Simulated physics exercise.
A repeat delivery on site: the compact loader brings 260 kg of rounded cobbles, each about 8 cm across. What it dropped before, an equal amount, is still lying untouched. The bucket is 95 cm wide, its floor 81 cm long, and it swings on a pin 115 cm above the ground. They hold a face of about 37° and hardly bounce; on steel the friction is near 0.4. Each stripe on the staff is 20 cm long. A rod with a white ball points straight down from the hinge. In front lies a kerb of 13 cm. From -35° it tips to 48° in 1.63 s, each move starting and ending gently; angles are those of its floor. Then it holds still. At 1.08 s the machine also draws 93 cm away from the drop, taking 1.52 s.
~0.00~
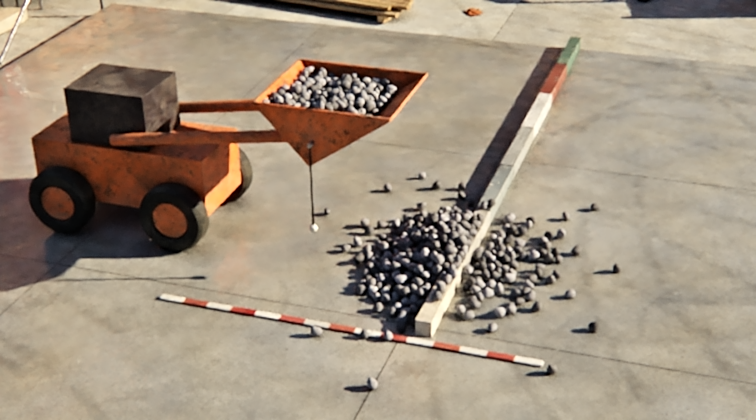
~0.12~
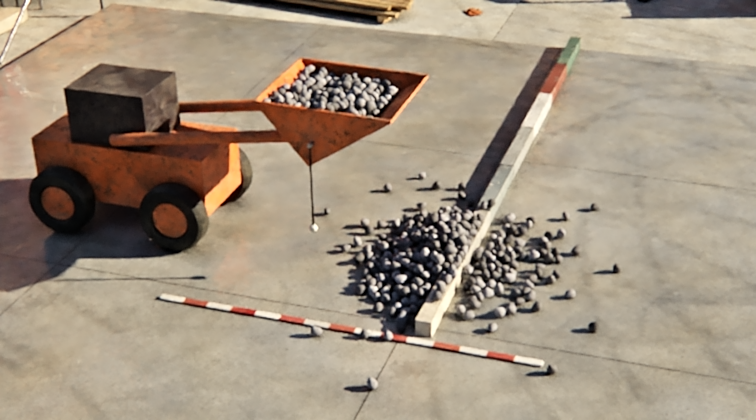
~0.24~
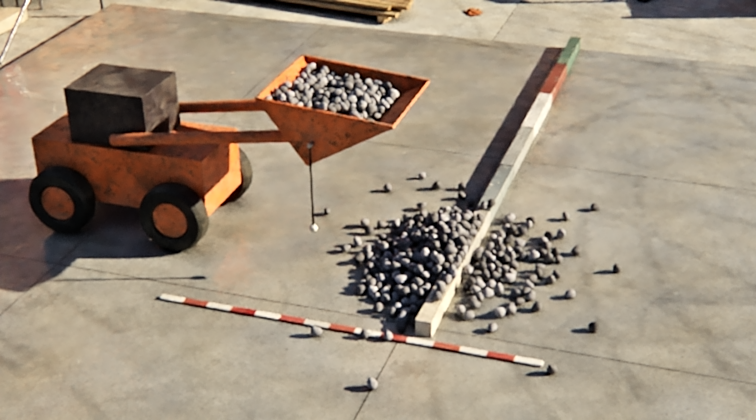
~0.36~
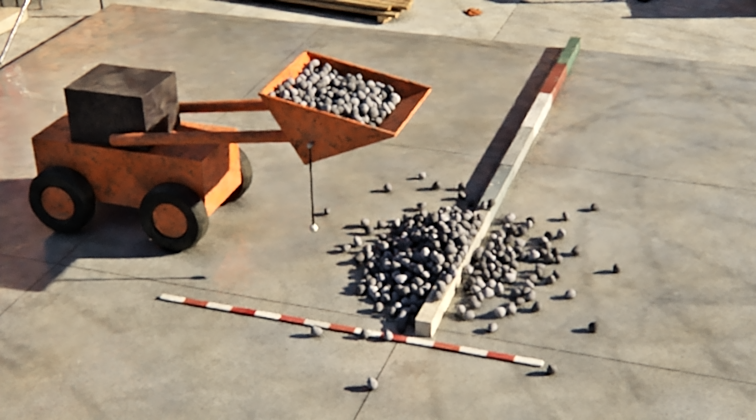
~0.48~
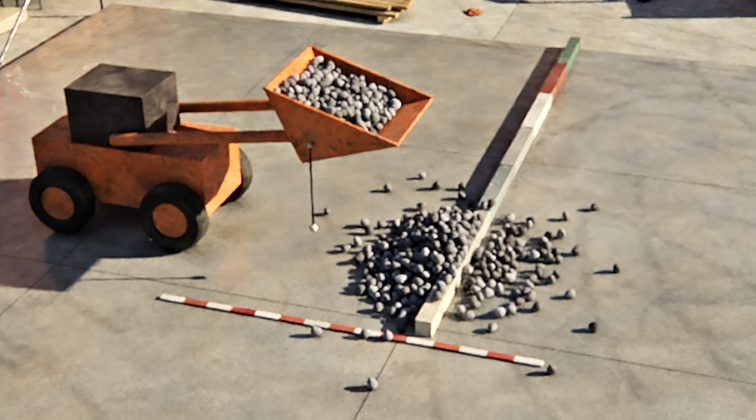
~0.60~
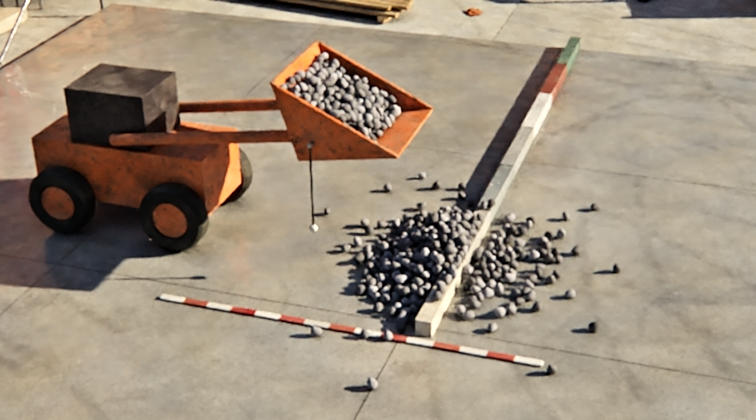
On a sunlit concrete yard, an orange loader holds a bucket of grey cobbles near a low kerb with stones heaped around its near end, and the bucket slowly tilts its front lip downward while the machine stays in place.
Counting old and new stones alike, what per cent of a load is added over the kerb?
Some 0 per cent is added.
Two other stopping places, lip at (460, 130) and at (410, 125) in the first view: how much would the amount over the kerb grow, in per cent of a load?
First some 50, then 5 per cent.
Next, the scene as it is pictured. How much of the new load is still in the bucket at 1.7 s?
About 0 per cent.
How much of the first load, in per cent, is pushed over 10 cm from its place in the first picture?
Roughly 5 per cent of them.
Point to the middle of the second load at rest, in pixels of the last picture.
Near (383, 244).
After 1.2 s the floor is at 35°; in per cent of one load, 94 in the bucket, 87 on this side of the kerb, 19 over the kerb; the foremost stones are at (577, 281).
After 1.7 s the floor is at 48°; in per cent of one load, 1 in the bucket, 180 on this side of the kerb, 19 over the kerb; the foremost stones are at (577, 281).
After 3.0 s the floor is at 48°; in per cent of one load, 0 in the bucket, 180 on this side of the kerb, 20 over the kerb; the foremost stones are at (577, 281).
After 5.5 s the floor is at 48°; in per cent of one load, 0 in the bucket, 180 on this side of the kerb, 20 over the kerb; the foremost stones are at (577, 281). Net gain over the kerb, 0.
